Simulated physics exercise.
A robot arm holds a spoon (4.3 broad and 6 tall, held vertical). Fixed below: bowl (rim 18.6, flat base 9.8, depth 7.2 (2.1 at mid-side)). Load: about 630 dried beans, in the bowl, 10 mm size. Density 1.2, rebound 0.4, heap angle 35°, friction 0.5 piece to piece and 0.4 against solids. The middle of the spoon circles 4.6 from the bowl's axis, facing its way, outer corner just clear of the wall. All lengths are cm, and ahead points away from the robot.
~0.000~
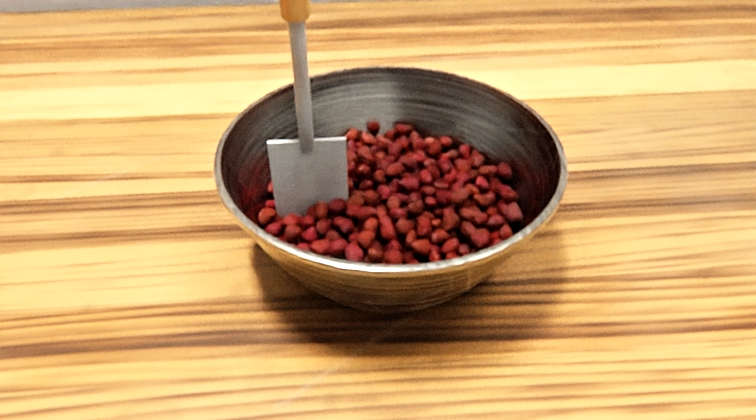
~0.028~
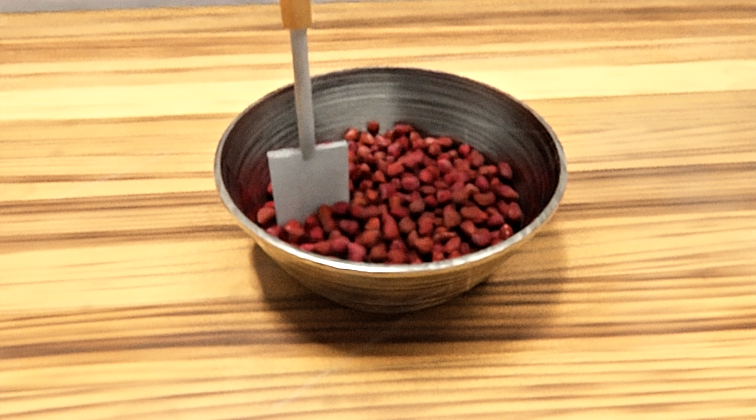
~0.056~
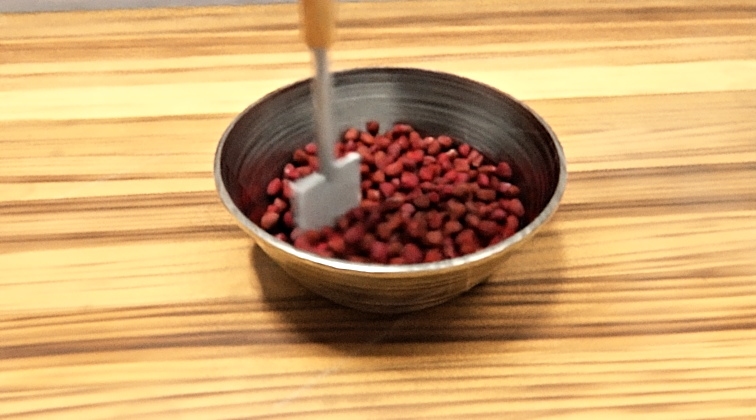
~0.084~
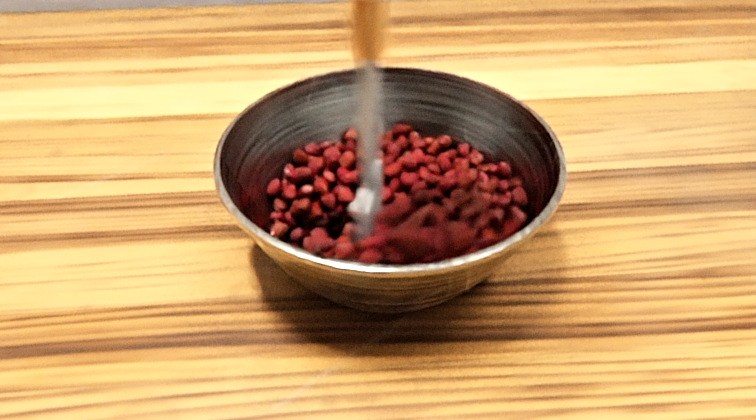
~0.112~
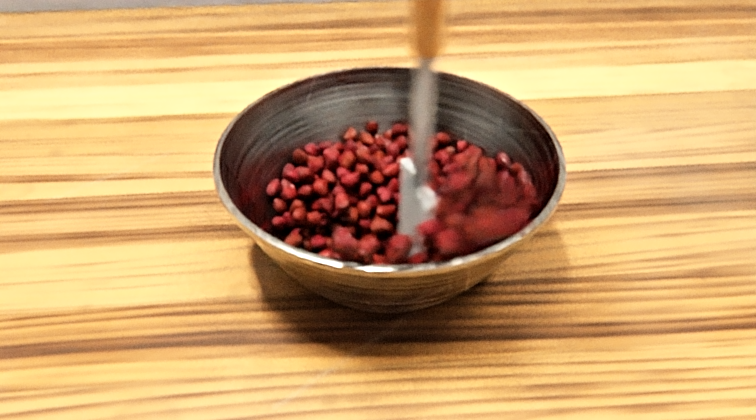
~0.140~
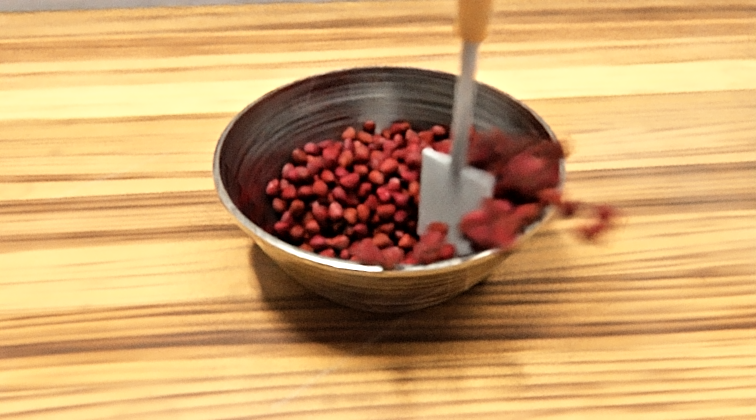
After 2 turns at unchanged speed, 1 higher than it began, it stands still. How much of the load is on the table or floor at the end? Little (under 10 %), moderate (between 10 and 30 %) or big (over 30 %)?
Share on the table or floor: Big (over 30 %).
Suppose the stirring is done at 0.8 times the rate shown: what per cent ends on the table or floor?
Some 35 per cent.
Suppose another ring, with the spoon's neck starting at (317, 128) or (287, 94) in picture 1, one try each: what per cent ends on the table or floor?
Some 40 and 25 per cent.
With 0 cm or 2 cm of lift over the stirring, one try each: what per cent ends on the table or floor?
Some 50 and 40 per cent.
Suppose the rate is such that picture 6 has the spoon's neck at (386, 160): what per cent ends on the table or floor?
Some 25 per cent.
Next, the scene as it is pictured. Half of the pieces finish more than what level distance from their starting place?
Roughly 13 cm.
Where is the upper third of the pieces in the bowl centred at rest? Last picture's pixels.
Near (366, 204).
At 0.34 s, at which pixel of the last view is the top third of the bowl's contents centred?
Around (278, 185).
By 0.34 s, 359° round, highest piece 12 above the table; 451 in the bowl, 53 on the table or floor, 123 in flight or on the tool.
By 0.54 s, 225° round, highest piece 11 above the table; 353 in the bowl, 223 on the table or floor, 51 in flight or on the tool.
By 0.85 s, 0° round, highest piece 7 above the table; 322 in the bowl, 304 on the table or floor, 1 in flight or on the tool.
By 1.55 s, 0° round, highest piece 5 above the table; 322 in the bowl, 305 on the table or floor.
Final count, 322 in the bowl, 305 on the table or floor. That is 49 % on the table or floor.
